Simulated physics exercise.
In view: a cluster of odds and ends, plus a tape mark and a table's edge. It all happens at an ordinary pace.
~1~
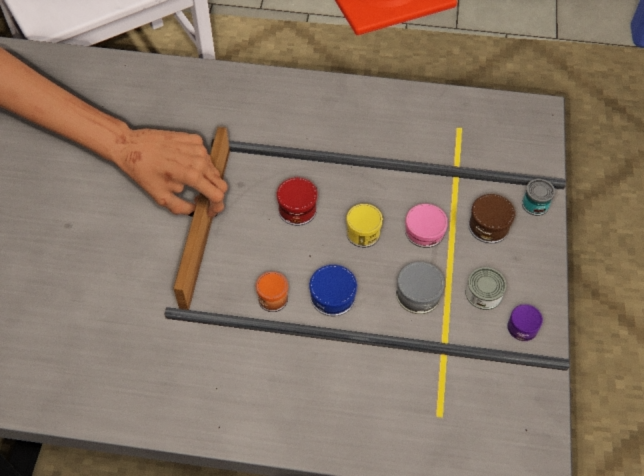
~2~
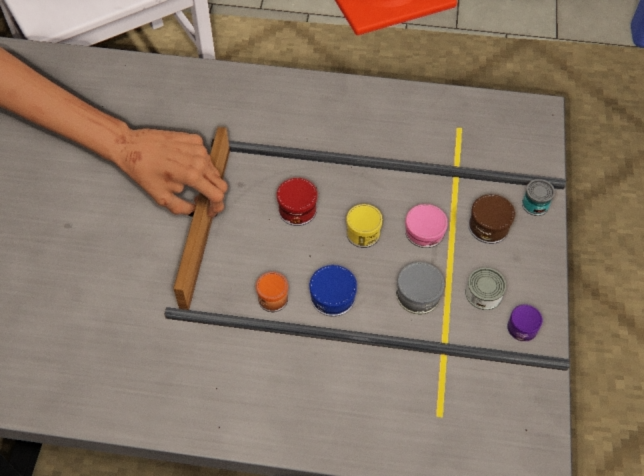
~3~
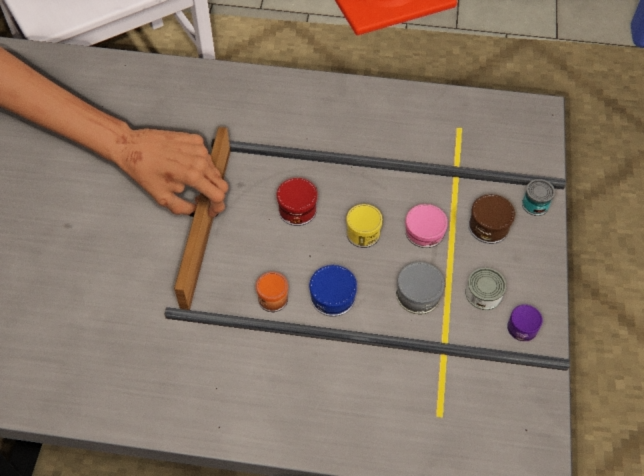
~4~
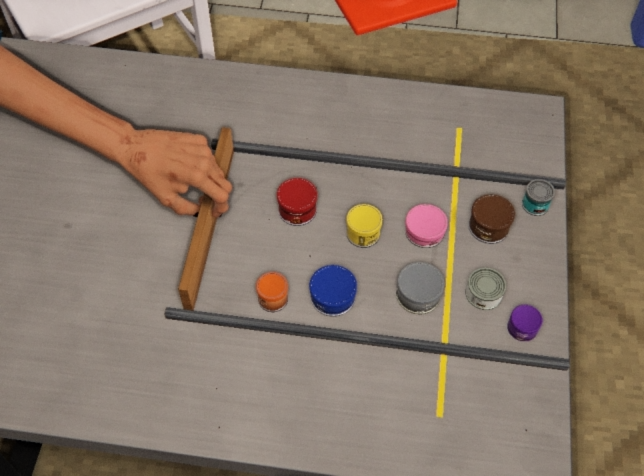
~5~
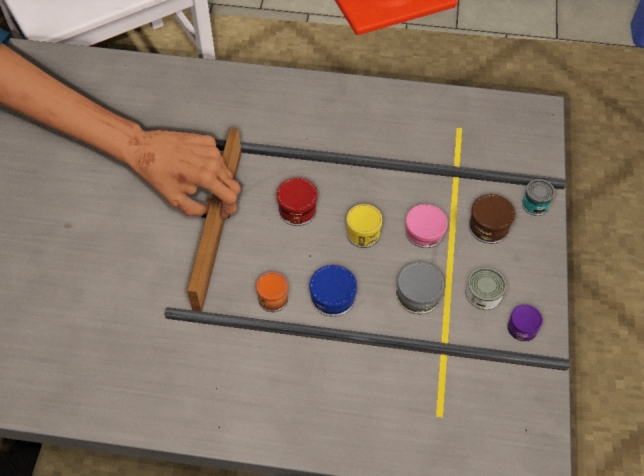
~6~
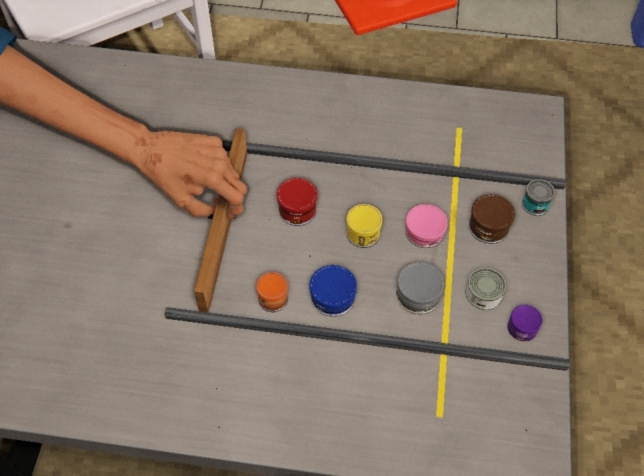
A hand slides a wooden board slightly right toward colourful pots on a grey table.
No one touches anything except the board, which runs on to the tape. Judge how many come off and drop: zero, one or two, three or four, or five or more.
The count that drops over the edge is nil.
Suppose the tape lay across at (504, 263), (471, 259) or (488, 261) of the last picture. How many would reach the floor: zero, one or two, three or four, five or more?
First either one or two, next one to two, finally just one or two.
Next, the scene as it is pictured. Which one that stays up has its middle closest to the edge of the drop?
Result: The white tin.
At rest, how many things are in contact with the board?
At rest, 4 are in contact.
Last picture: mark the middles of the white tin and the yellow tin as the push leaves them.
The white tin comes to rest at (554, 291), and the yellow tin comes to rest at (469, 254).
A little later, none off yet; turquoise pot at rest near (538, 198); purple tub at rest near (525, 323); brown pot at rest near (491, 219).
When it is over, the number that fall off is zero.
